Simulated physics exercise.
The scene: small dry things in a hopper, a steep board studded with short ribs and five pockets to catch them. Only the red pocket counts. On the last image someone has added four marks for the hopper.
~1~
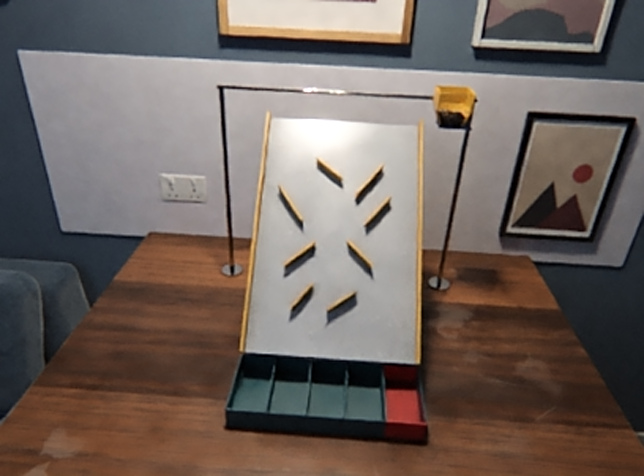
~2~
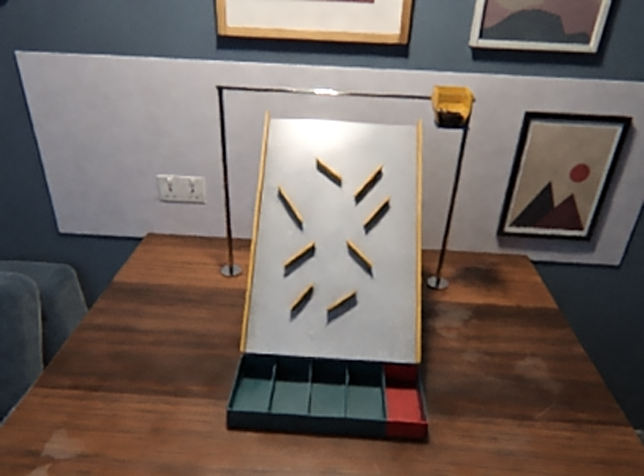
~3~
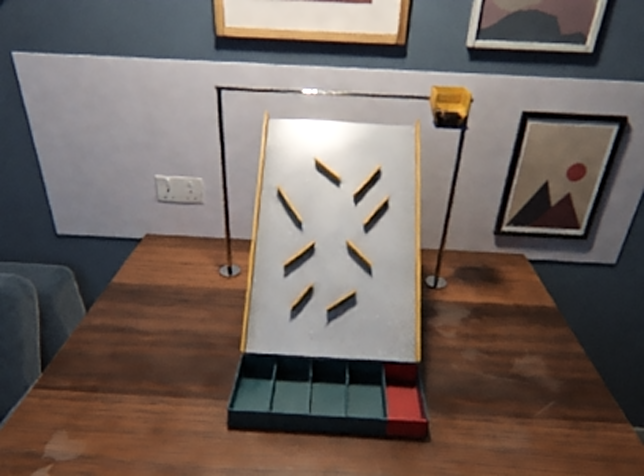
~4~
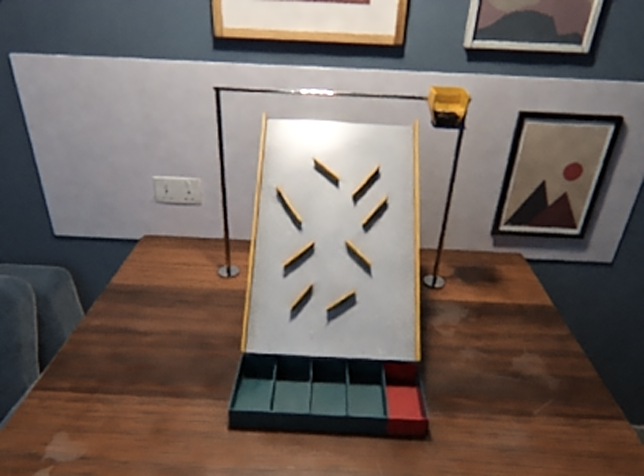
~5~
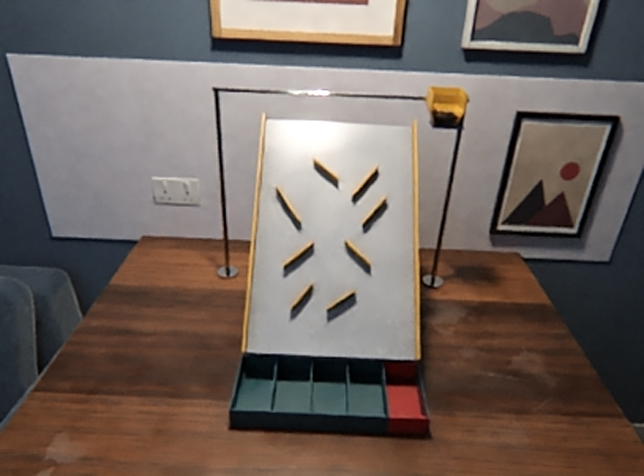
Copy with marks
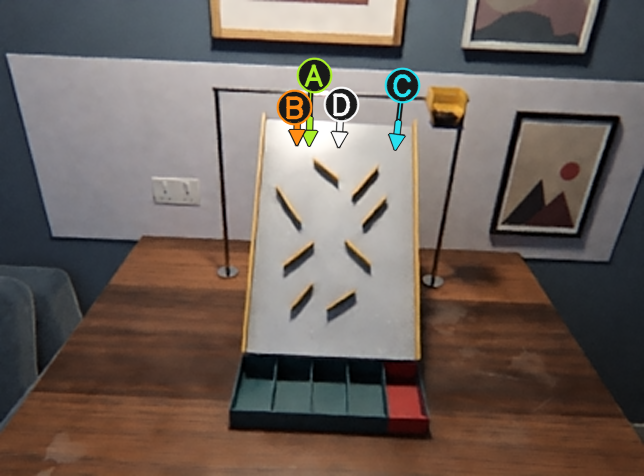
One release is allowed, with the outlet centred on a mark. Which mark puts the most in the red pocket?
Use mark C.
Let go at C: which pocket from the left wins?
The fifth from the left.
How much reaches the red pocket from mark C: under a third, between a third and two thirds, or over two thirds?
Over two thirds.
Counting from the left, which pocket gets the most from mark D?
It is the second one.
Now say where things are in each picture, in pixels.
In the first picture, hopper at (449, 116), black beans, door shut.
In the second picture, ribs (316, 157) to (341, 177), (355, 194) to (382, 164), (278, 185) to (302, 220).
In the third picture, ribs (364, 223) to (388, 196), (284, 265) to (314, 242), (347, 240) to (372, 265).
In the fourth picture, ribs (291, 307) to (312, 283), (327, 309) to (356, 290).
In the fifth picture, red pocket at (408, 424), number 5 of 5 from the left.
On the marked copy, mark A meets the board at (309, 140); mark B meets the board at (296, 139); mark C meets the board at (395, 144); mark D meets the board at (338, 141).
For mark A, a stray few in the red pocket, most in other pockets, a stray few held on the board, a small part outside the box.
For mark B, a small part in the red pocket, most in other pockets, a small part outside the box.
For mark C, most in the red pocket, a small part in other pockets, a small part outside the box.
For mark D, a small part in the red pocket, most in other pockets.
